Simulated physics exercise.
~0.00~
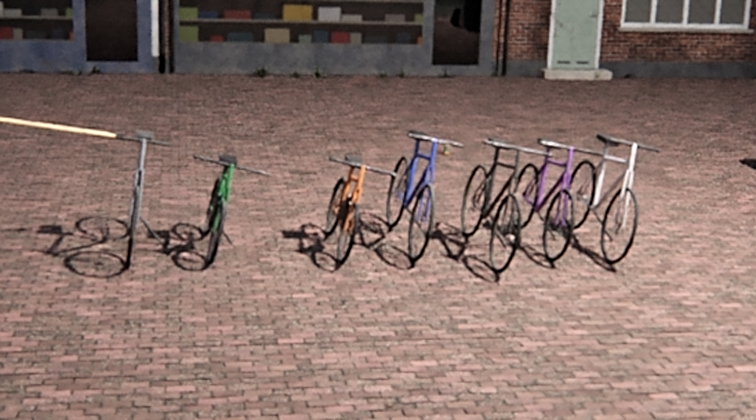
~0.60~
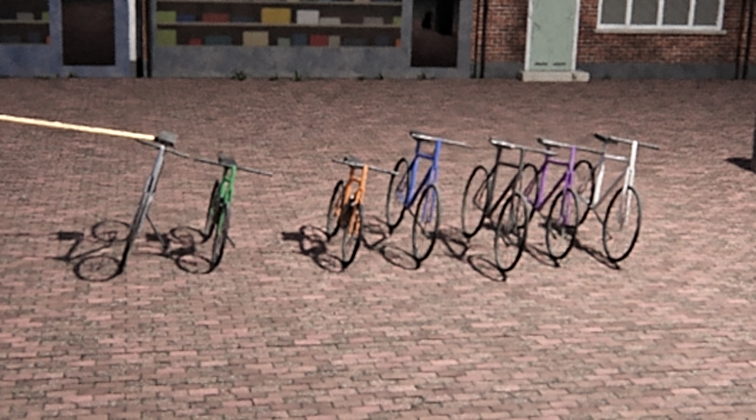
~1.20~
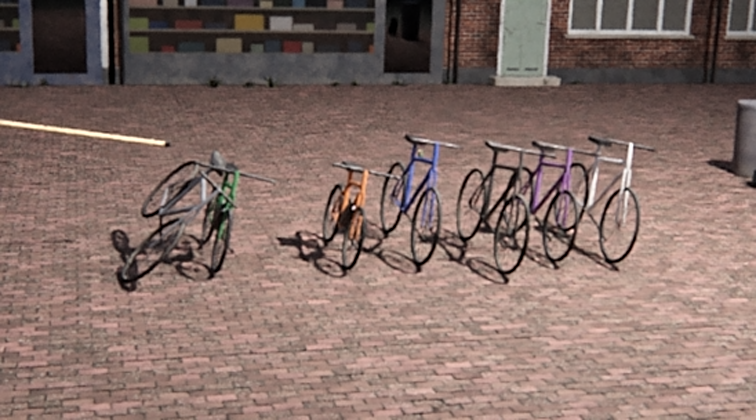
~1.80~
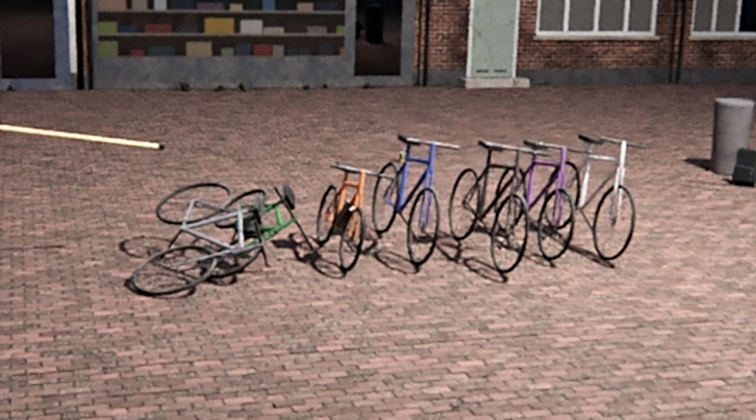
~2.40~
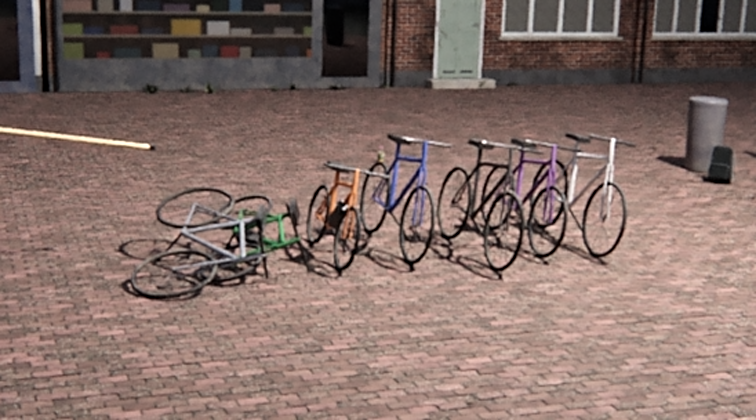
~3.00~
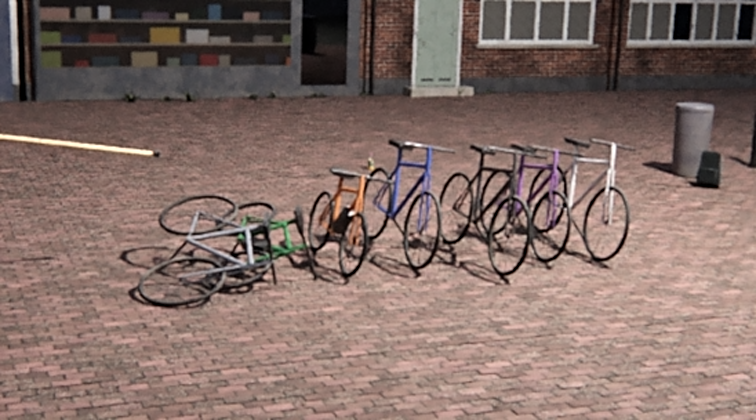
A pole tips the first bicycle onto the green one, and both fall; five stay standing.
